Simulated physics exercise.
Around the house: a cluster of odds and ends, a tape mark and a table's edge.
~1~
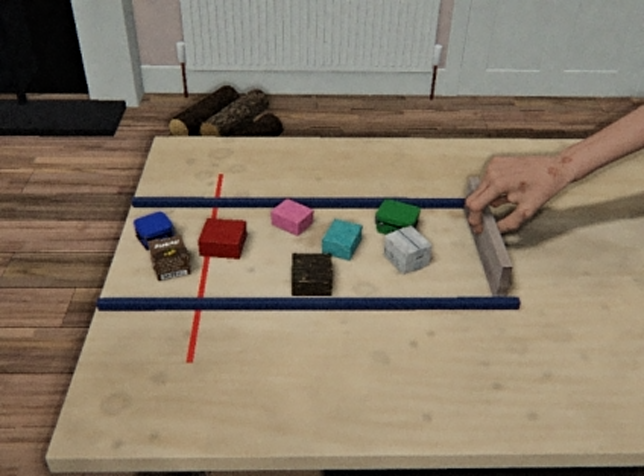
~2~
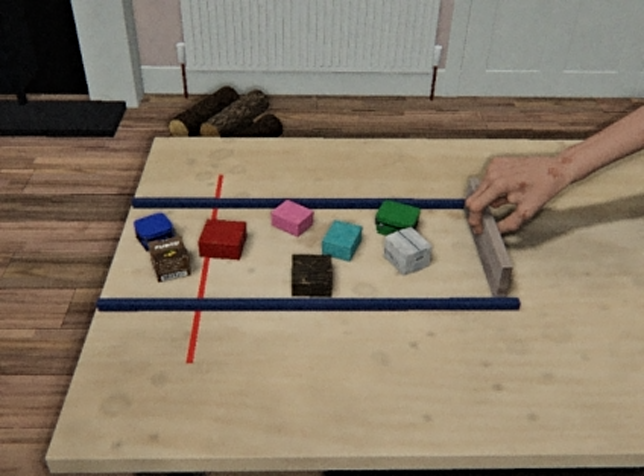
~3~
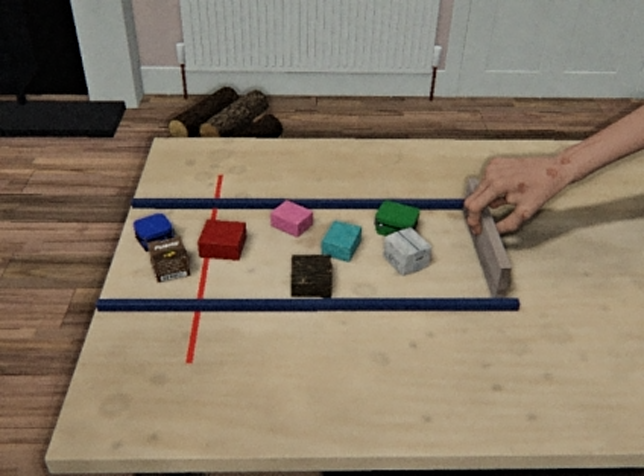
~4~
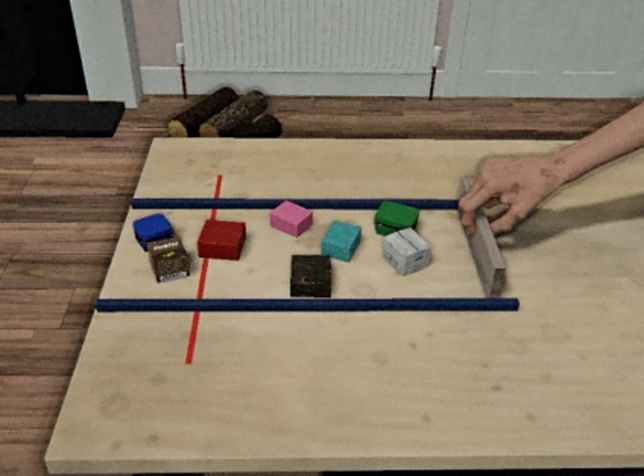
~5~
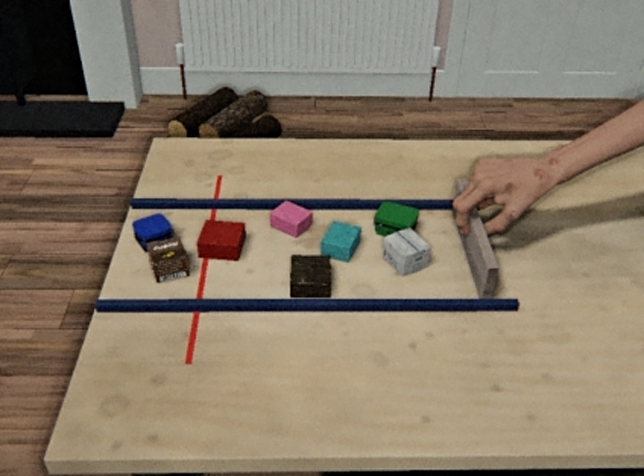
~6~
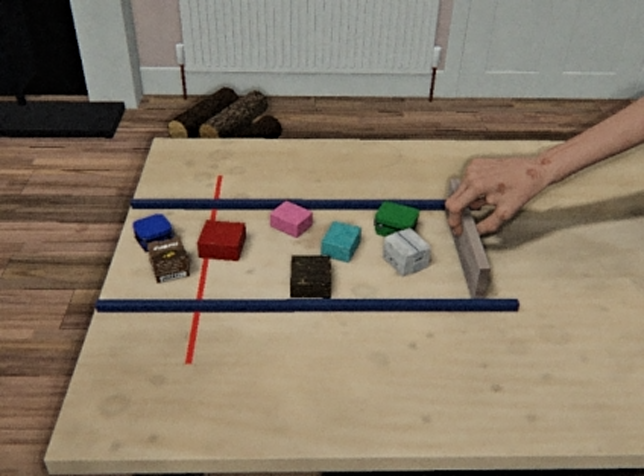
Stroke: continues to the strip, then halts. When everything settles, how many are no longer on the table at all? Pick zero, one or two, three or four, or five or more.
One or two are off the table.
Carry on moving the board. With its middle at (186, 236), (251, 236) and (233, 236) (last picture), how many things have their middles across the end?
Past the end: 2, 0 and 1.
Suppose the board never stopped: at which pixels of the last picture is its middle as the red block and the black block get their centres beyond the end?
The middle sits near (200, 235) for the first and near (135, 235) for the other.
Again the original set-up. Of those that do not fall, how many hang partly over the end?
The total here is 1.
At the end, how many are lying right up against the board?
3 in contact.
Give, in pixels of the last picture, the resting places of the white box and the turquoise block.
White box at (190, 248), turquoise block at (159, 248).
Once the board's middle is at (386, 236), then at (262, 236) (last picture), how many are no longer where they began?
Counts: 3, 8.
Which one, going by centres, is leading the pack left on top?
The red block ends nearest.
Soon after, none off yet; blue case at rest near (153, 233); brown box at rest near (169, 260); red block at rest near (222, 240).
After that, none off yet; blue case at rest near (153, 233); brown box moving near (163, 261); red block displaced a little near (201, 242).
In the end, the number that fall off is one or two; gone, blue case.
